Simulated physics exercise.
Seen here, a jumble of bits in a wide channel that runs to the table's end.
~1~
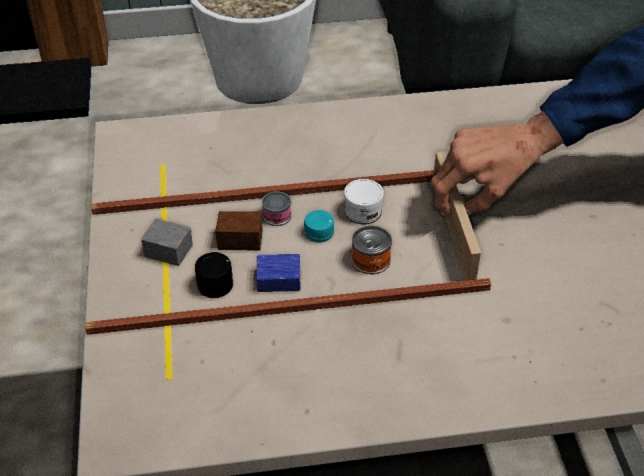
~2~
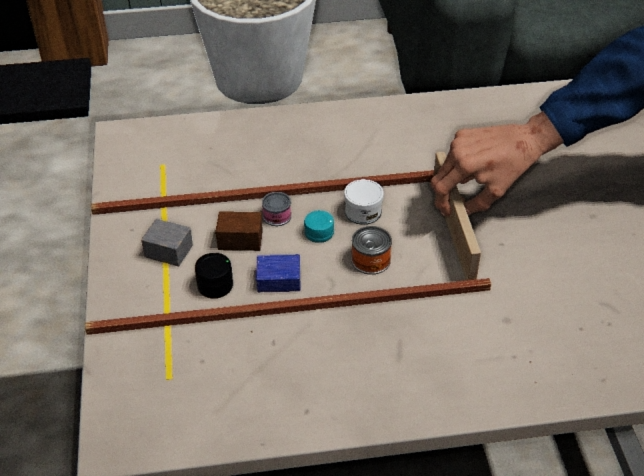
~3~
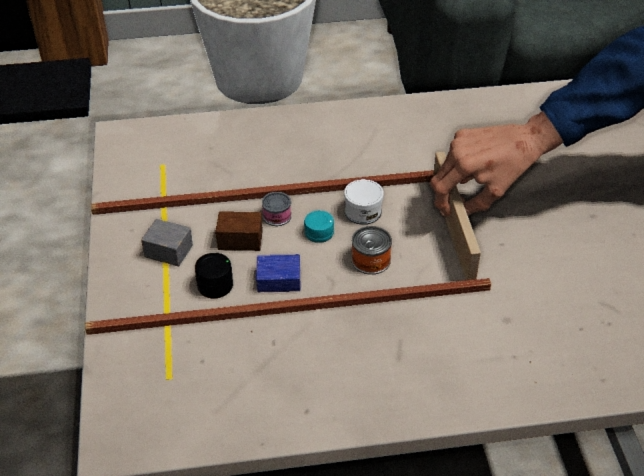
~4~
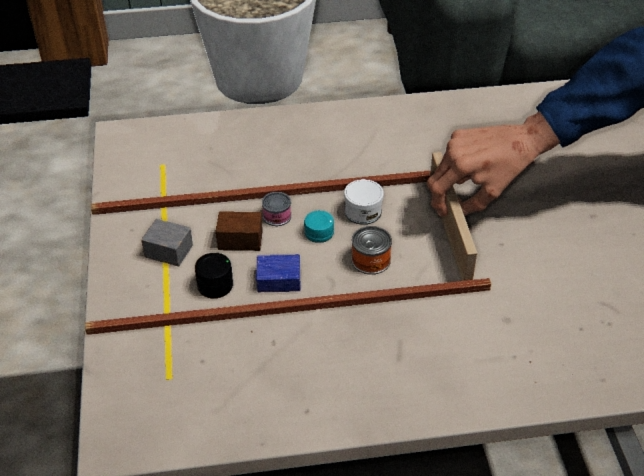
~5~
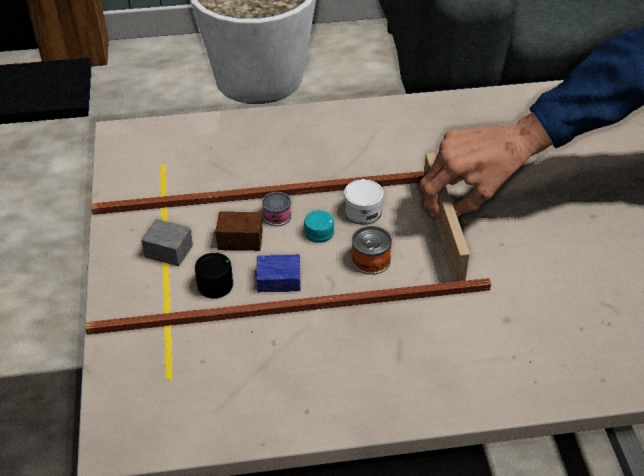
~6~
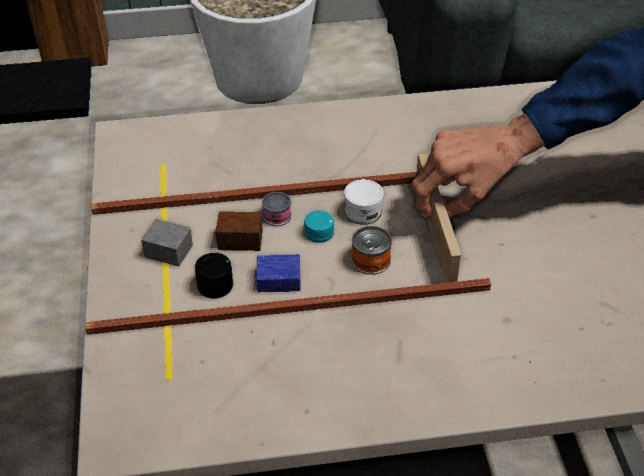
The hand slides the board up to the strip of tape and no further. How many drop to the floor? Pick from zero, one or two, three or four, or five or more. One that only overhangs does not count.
In the end the number that fall off is one or two.
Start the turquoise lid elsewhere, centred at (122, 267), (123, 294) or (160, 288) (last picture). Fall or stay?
Place by place, it survives; drops off; goes over.
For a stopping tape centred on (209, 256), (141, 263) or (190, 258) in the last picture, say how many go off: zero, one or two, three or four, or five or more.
For each place: Zero; one or two; no fall at all.
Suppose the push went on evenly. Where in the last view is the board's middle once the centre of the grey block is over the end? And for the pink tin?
At (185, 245) for the grey block; at (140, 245) for the pink tin.
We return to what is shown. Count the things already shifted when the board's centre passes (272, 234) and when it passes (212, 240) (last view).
At the one place 7, at the other 8.
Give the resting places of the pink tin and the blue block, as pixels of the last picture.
The pink tin stops around (113, 216); the blue block around (115, 298).
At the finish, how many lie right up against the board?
It touches 3.
Soon after, none off yet; grey block at rest near (167, 242); black lid at rest near (214, 275); brown block at rest near (240, 231).
In the end, the number that fall off is one or two; gone, black lid and grey block.
